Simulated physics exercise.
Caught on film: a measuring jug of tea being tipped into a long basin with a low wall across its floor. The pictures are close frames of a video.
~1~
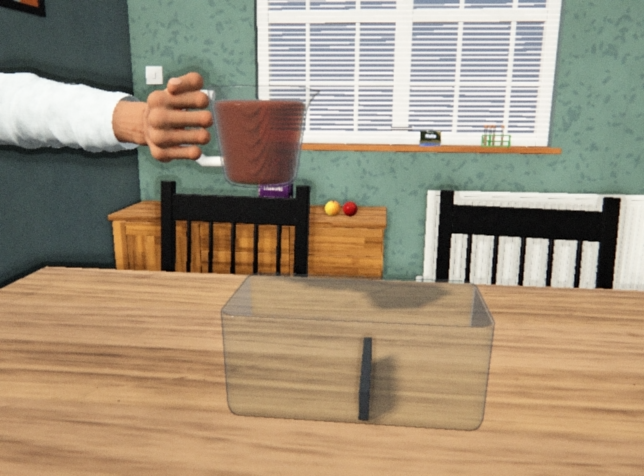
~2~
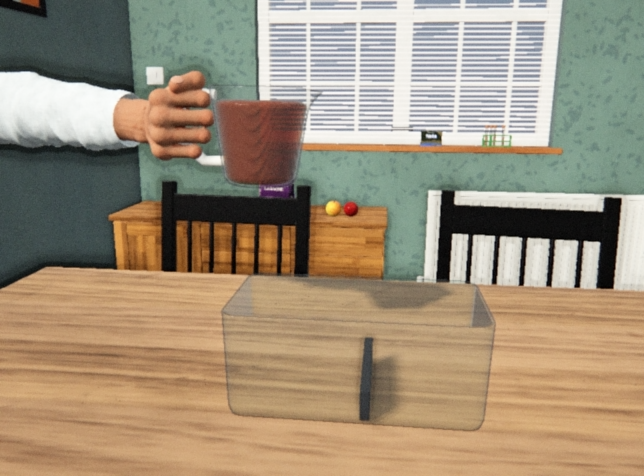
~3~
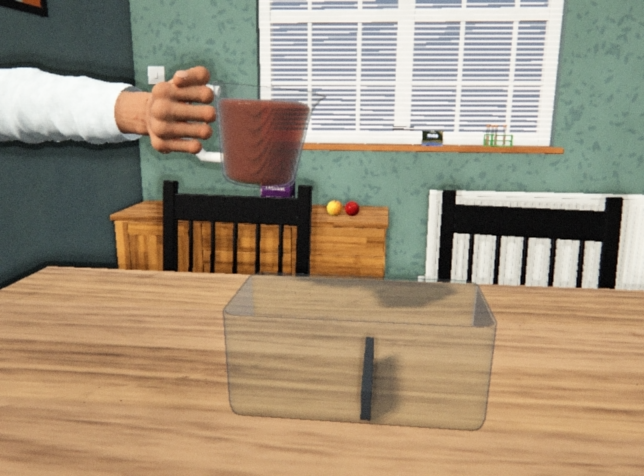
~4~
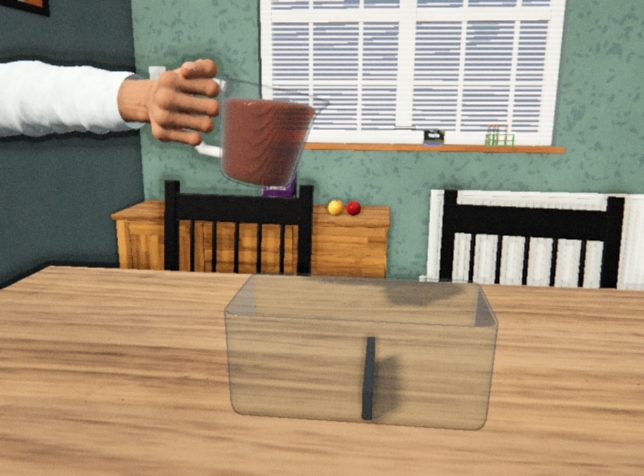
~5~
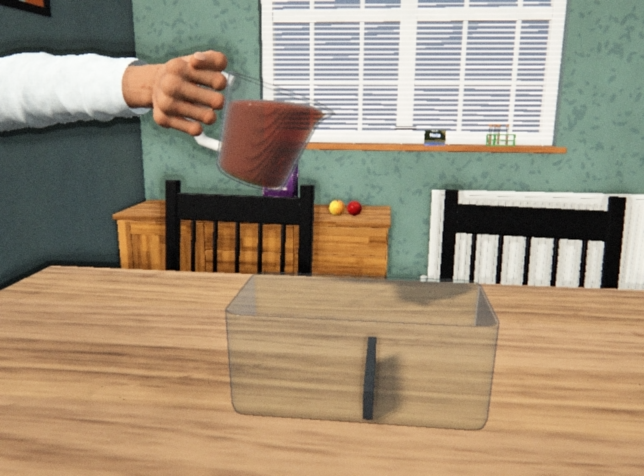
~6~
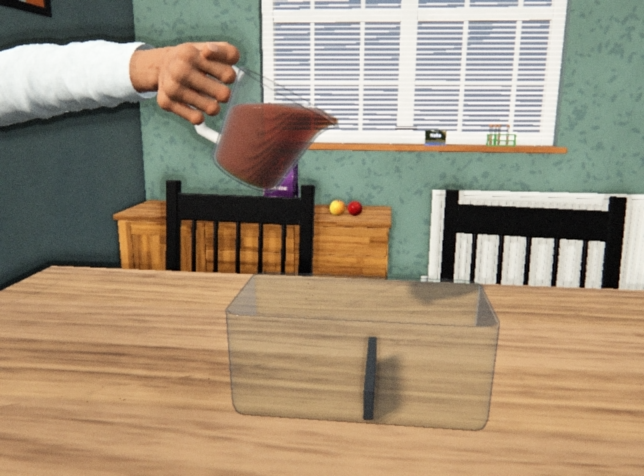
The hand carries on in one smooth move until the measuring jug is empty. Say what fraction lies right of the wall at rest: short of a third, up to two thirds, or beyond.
The share right of the wall is over two thirds.
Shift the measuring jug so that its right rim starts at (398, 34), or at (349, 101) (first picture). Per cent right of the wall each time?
Near 55 % and 90 %.
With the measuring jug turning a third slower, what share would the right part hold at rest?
It comes to 85 per cent or so.
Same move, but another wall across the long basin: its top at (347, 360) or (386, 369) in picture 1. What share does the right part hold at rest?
The first gives 90 %, the second 50 %.
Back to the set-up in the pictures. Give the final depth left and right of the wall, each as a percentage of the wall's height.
The left part 10 per cent, the right part 70.
A moment on, the tilt is 84° and 55 per cent is still to pour, 0 is left of the wall and 10 right of it.
Next, the tilt is 94° and 15 per cent is still to pour, 4 is left of the wall and 56 right of it.
Then the tilt is 94° and 3 per cent is still to pour, 7 is left of the wall and 83 right of it.
Later the tilt is 94° and 0 per cent is still to pour, 11 is left of the wall and 86 right of it.
In the end 12 per cent lies left of the wall, 86 right of it and 2 outside.
